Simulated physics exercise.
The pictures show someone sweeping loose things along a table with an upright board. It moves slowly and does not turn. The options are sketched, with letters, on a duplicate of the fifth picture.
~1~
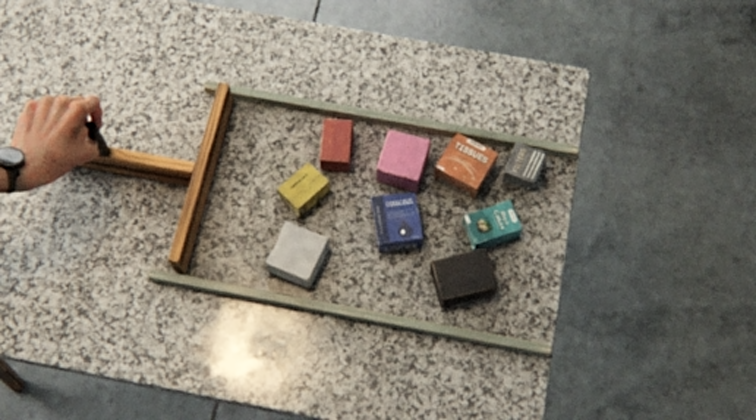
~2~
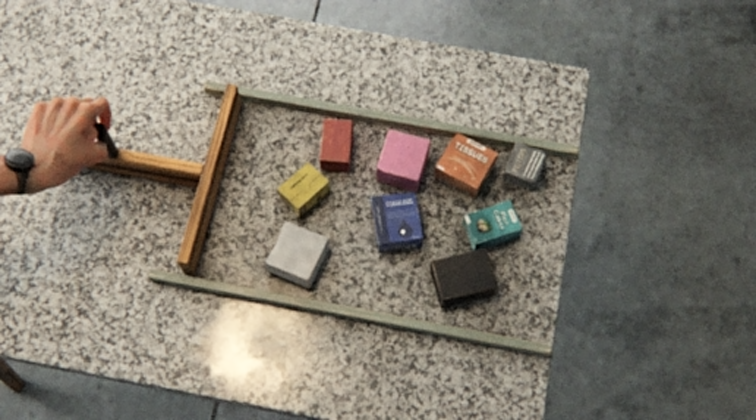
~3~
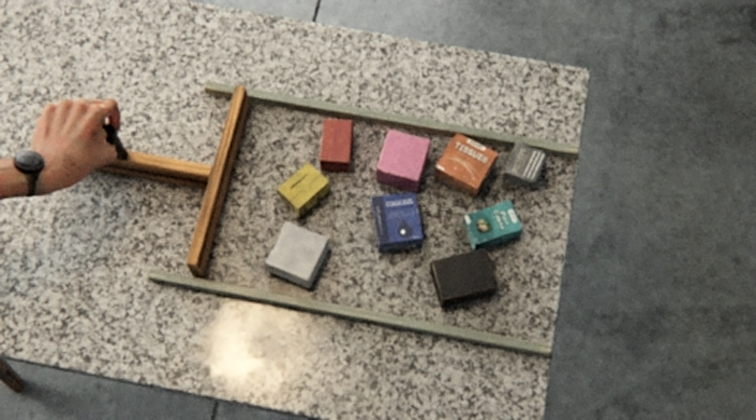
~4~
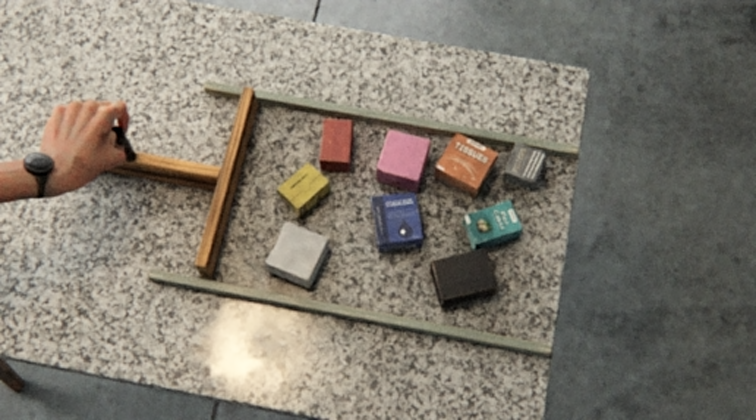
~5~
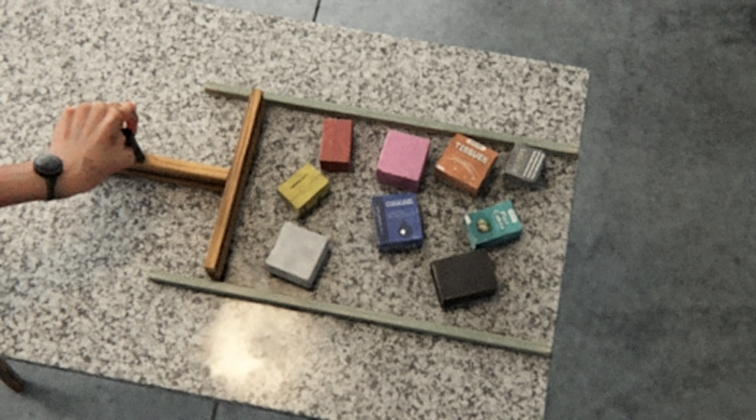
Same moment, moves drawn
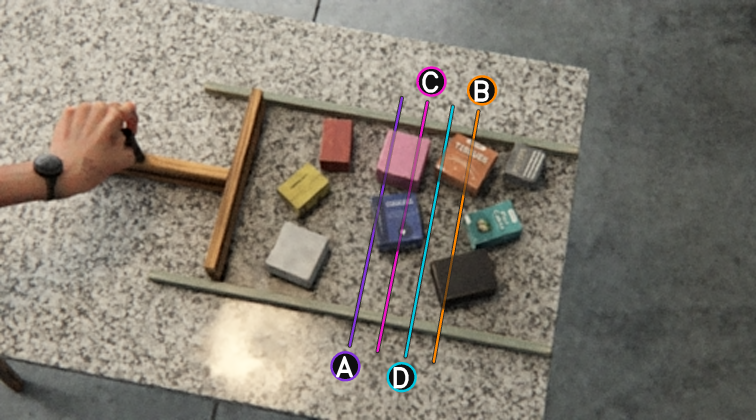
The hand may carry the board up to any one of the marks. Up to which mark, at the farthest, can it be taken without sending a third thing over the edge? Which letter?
At B, and not beyond.
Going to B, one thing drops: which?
The grey box.
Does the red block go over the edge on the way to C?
By then, no.
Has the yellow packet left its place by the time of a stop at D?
Yes.
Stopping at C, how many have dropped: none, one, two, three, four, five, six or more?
The count is none.
On the marked copy, A at (377, 216); B at (457, 230); C at (404, 221); D at (430, 226).
Following B. Soon after the start, board (313, 189); red block (347, 148); white block (330, 260).
Later, board (394, 204); grey box (549, 170); turquoise packet (506, 227).
In the end, board (455, 215); grey box over the edge; turquoise packet (566, 235); one fallen.
As for the rest, A is within the limit but short; C is within the limit but short; D is within the limit but short.
